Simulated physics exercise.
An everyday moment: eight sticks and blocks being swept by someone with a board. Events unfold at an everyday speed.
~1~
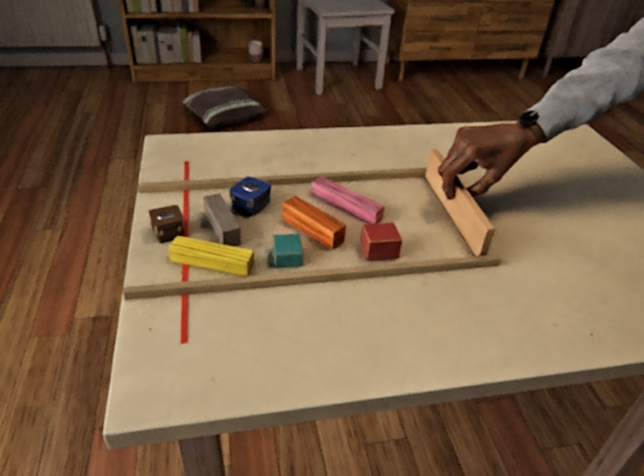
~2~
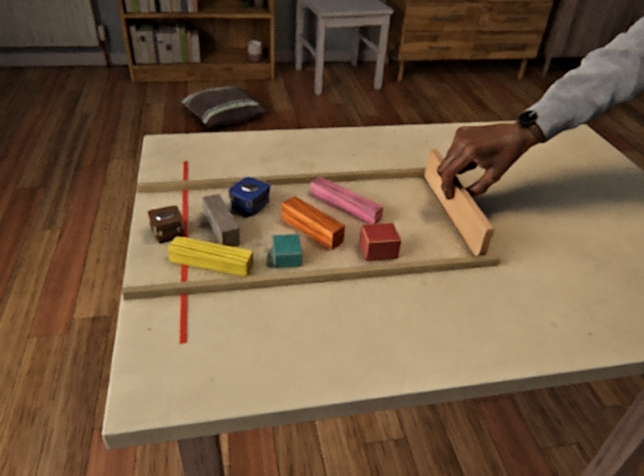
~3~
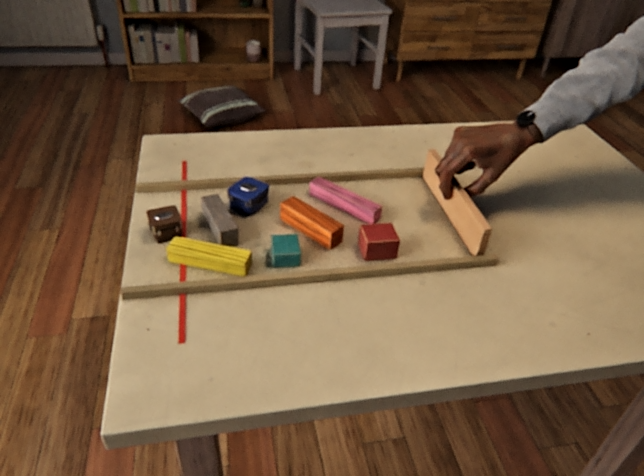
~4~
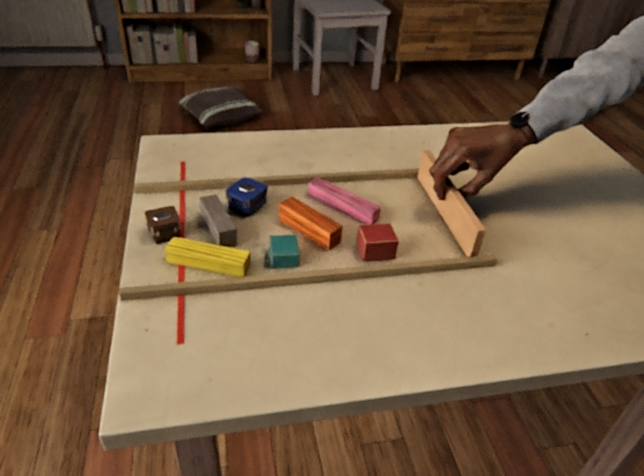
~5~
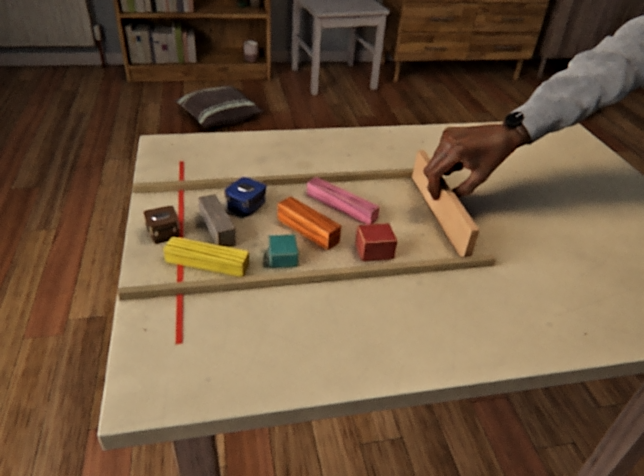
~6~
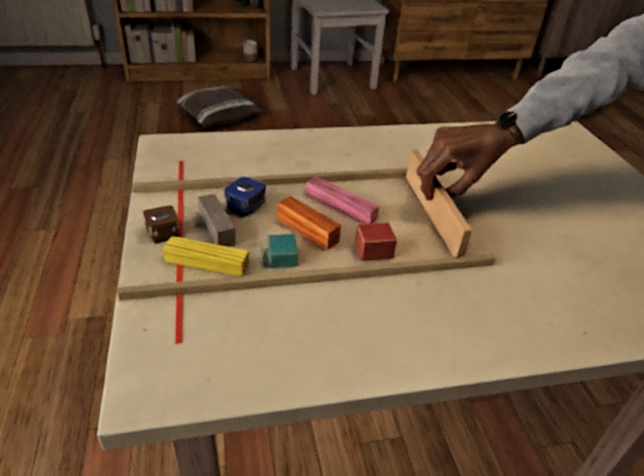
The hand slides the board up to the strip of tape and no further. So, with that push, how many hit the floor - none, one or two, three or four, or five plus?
I'd say one or two.
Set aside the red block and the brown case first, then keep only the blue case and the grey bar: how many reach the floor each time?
The count is 1 in one try and 1 in the other, in that order.
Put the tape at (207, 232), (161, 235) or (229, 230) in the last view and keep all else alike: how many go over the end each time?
You'd get 1, then 4, then 0.
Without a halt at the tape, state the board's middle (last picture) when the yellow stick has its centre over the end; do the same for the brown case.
When the yellow stick crosses, the middle is near (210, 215); when the brown case crosses, near (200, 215).
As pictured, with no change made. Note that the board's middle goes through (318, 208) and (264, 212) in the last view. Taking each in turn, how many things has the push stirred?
At the first spot the count is 4, and at the second it is 7.
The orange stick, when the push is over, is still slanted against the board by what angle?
About 0 degrees.
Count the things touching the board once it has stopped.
My count gives 2.
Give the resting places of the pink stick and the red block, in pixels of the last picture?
The first near (172, 209), the second near (160, 266).
Soon after, none off yet; brown case at rest near (162, 224); yellow stick at rest near (207, 256); grey bar at rest near (216, 220).
Then, none off yet; brown case at rest near (162, 224); yellow stick moved a little near (163, 258); grey bar moving near (211, 221).
At rest, the number that fall off is one or two; fallen, yellow stick and brown case.
